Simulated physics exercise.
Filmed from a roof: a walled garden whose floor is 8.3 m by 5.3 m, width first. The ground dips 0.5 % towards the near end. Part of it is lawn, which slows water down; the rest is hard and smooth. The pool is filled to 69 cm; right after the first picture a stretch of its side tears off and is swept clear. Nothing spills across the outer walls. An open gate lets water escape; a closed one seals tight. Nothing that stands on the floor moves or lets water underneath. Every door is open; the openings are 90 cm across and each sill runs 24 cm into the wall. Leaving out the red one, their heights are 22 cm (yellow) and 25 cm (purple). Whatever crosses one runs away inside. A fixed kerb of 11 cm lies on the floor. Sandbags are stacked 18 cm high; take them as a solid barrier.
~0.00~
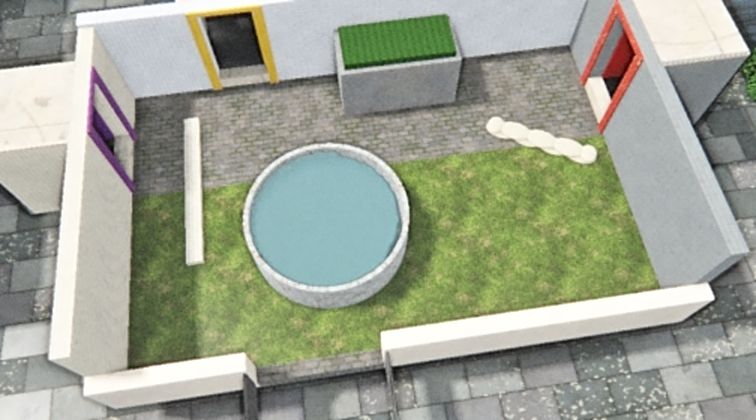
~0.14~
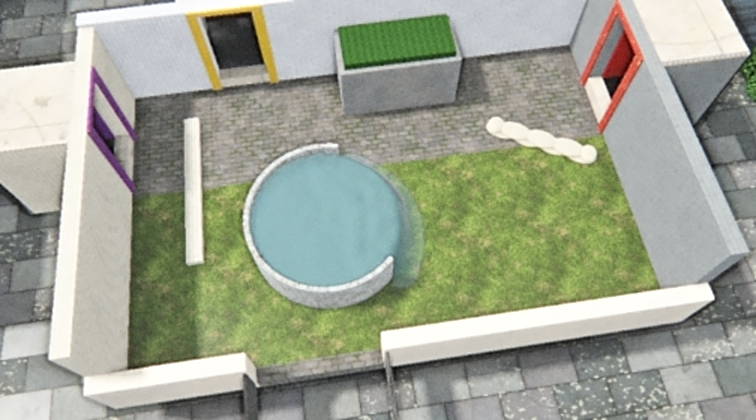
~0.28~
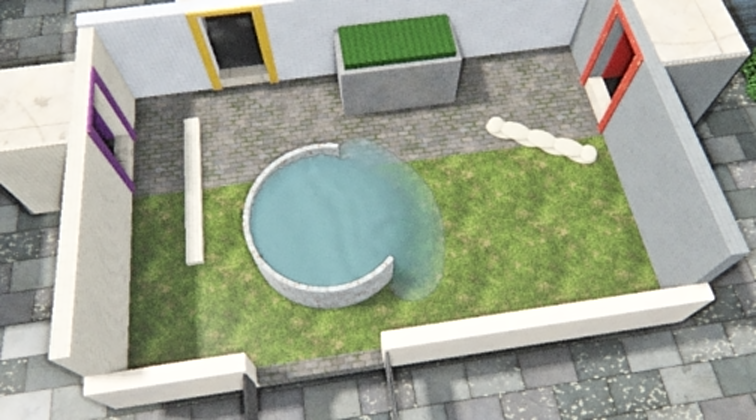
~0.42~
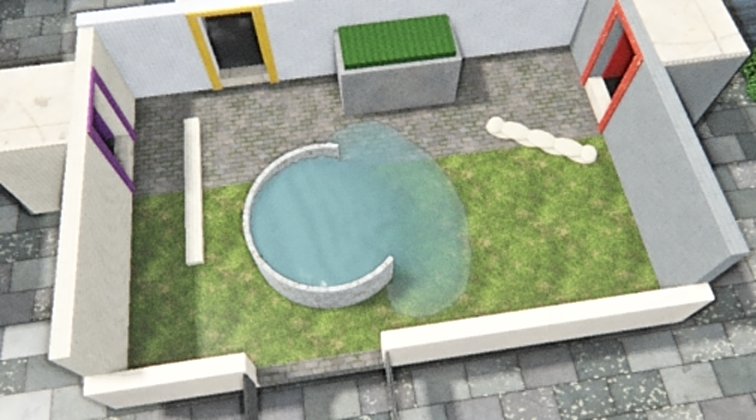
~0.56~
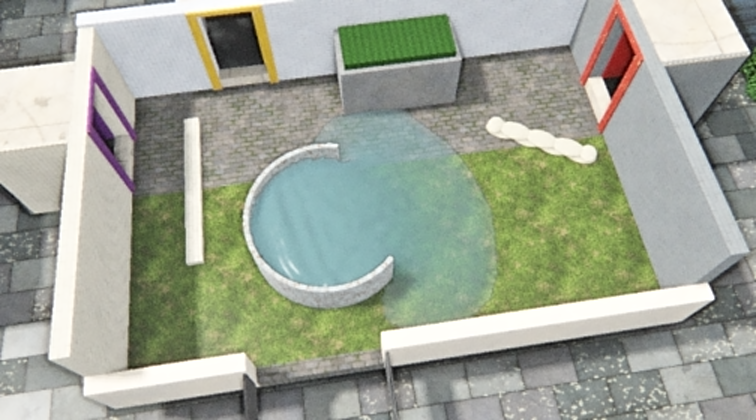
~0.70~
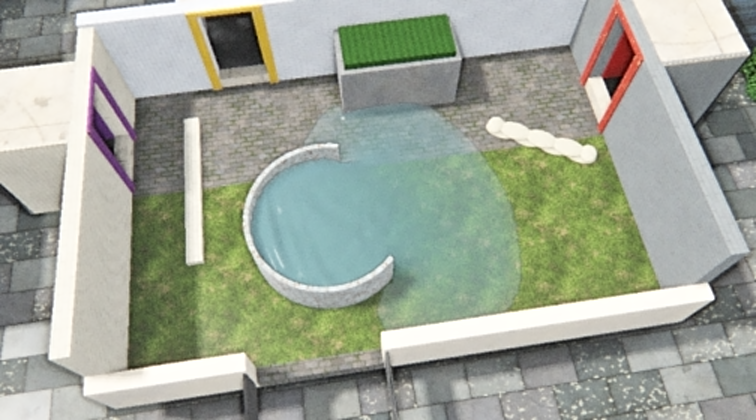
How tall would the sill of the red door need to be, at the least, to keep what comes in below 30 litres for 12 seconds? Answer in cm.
Close to 13 cm is just enough.
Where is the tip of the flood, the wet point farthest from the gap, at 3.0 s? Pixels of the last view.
Around (570, 47).
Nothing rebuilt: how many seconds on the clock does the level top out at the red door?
Around 2.8 s.
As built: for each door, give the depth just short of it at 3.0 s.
Depths in cm: Yellow 2, red 18, purple 0.
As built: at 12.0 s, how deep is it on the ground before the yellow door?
About 5.5 cm.
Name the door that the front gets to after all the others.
The purple one.
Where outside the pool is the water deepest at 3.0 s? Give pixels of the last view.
Around (658, 282).
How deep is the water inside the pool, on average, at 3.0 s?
Roughly 15 cm on average.
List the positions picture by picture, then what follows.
In the first picture, still water, 69 cm deep, in the pool at (327, 215); the red door at (610, 70) is dry.
In the second picture, water pours out at (397, 201) and has run 0.3 m, to (412, 278); about 8 cm deep outside, 69 cm at the back.
In the third picture, the front is at (370, 142), 0.7 m from the gap at (396, 203); 1.9 m2 of floor is wet, 69 cm left at the back.
In the fourth picture, the front is at (463, 285), 1.1 m from the gap at (396, 204); 4.0 m2 of floor is wet, 69 cm left at the back.
In the fifth picture, water pours out at (396, 204) and has run 1.5 m, to (397, 111); about 8 cm deep outside, 63 cm at the back.
In the sixth picture, the front is at (515, 277), 1.9 m from the gap at (396, 204); 8.5 m2 of floor is wet, 58 cm left at the back; the red door at (610, 70), 4.2 m from the gap, is still 2.4 m from the nearest water.
After 1.4 s water covers 35 % of the floor, deepest (26 cm) near (484, 113); it has not reached the red door.
After 3.0 s water covers 65 % of the floor, deepest (32 cm) near (658, 282); 18 cm at the red door, 0 litres in over its 25 cm sill.
After 12.0 s water covers 95 % of the floor, deepest (12 cm) near (440, 338); 8 cm at the red door, 0 litres in over its 25 cm sill.
At the red door as built, the water arrived by 2.0 s and peaked near 18 cm at 2.8 s.
With a sill of 11 cm, 58 litres would have come in within the 12 s; with 15 cm, 12 litres. So under 30 litres takes about 13 cm.
